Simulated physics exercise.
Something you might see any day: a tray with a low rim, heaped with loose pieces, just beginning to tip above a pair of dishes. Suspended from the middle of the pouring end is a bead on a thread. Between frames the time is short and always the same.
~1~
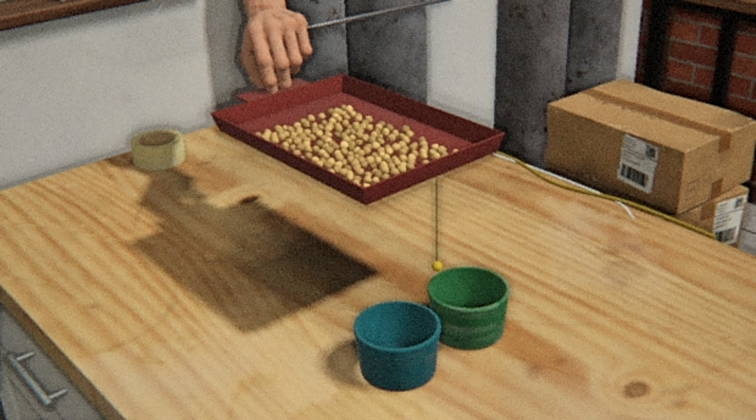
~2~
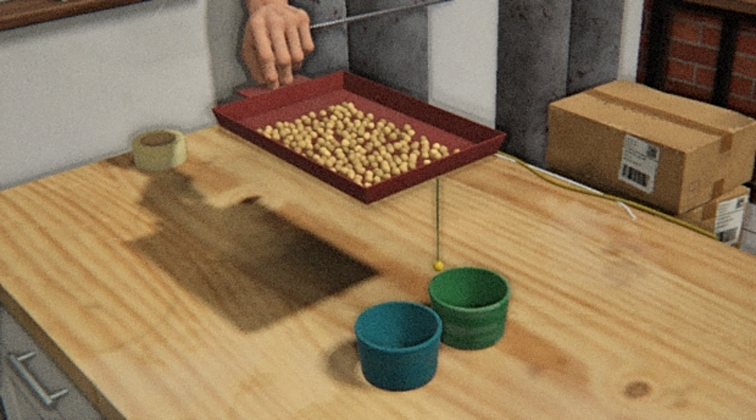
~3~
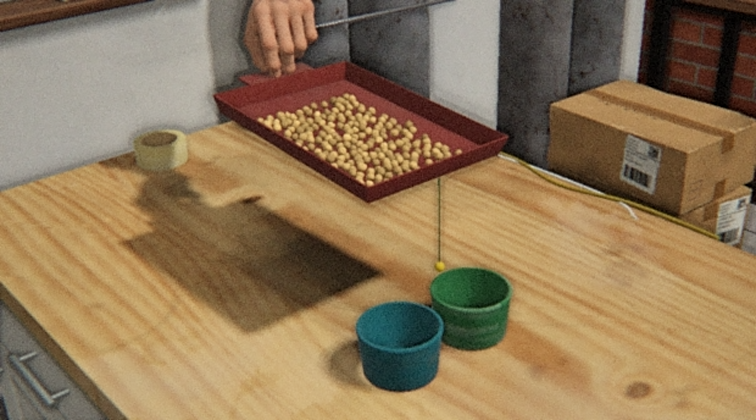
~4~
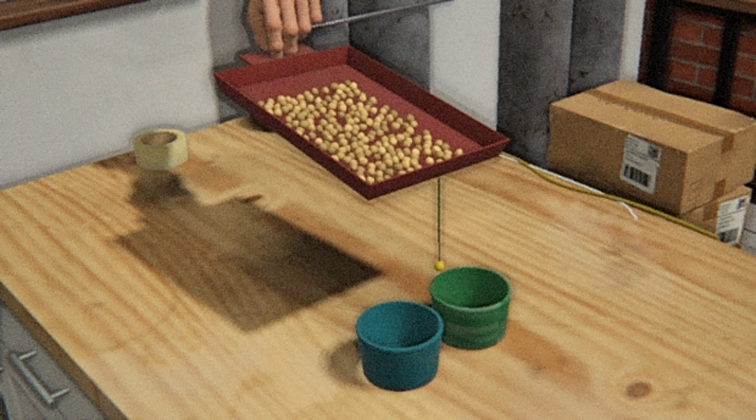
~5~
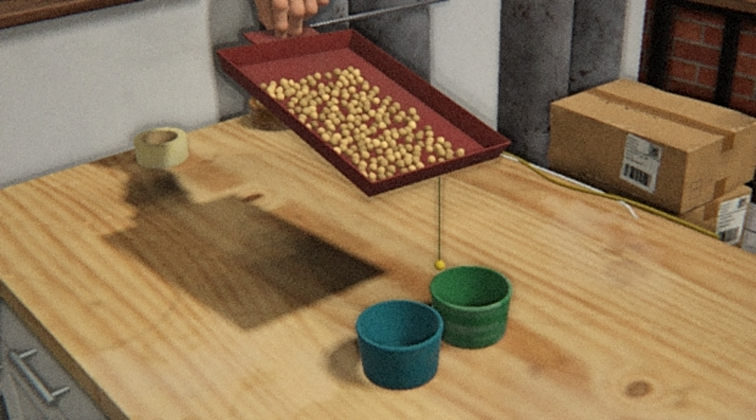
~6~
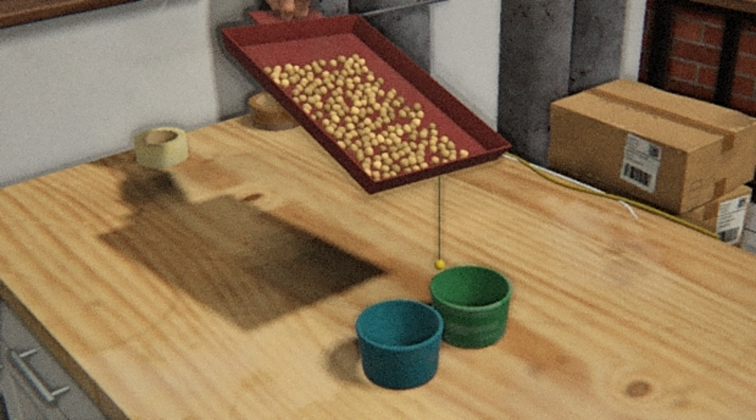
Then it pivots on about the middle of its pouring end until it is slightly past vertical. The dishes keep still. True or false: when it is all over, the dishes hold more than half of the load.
False.
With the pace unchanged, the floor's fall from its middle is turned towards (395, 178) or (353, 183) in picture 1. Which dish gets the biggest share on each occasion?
Well, at the first place the left-side one, and at the second the left-side one.
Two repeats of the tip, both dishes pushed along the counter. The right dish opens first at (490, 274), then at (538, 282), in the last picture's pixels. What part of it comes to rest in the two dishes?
In order, 60 % and 30 %.
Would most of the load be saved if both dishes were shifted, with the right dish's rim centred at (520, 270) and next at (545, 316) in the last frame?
Result, first setup: The bulk; second setup: The minor share.
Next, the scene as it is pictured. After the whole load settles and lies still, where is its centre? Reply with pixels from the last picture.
Around (517, 304).
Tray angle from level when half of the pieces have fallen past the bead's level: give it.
My estimate is some 105 degrees.
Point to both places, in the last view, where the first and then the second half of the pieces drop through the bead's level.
Early half (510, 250), late half (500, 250).
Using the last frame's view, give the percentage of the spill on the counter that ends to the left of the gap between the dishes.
Close to 0 per cent of the spill, I think.
Soon, tray tipped steeply; nearly all on the tray; a stray few outside both; a stray few in the air.
A while on, tray tipped past a quarter turn; a small part on the tray; about a quarter in the right dish; about half outside both; about a quarter in the air.
Towards the end, tray tipped past a quarter turn; about a quarter in the right dish; most outside both.
Finally, tray tipped past a quarter turn; none in the left dish; about a quarter in the right dish; most outside both.
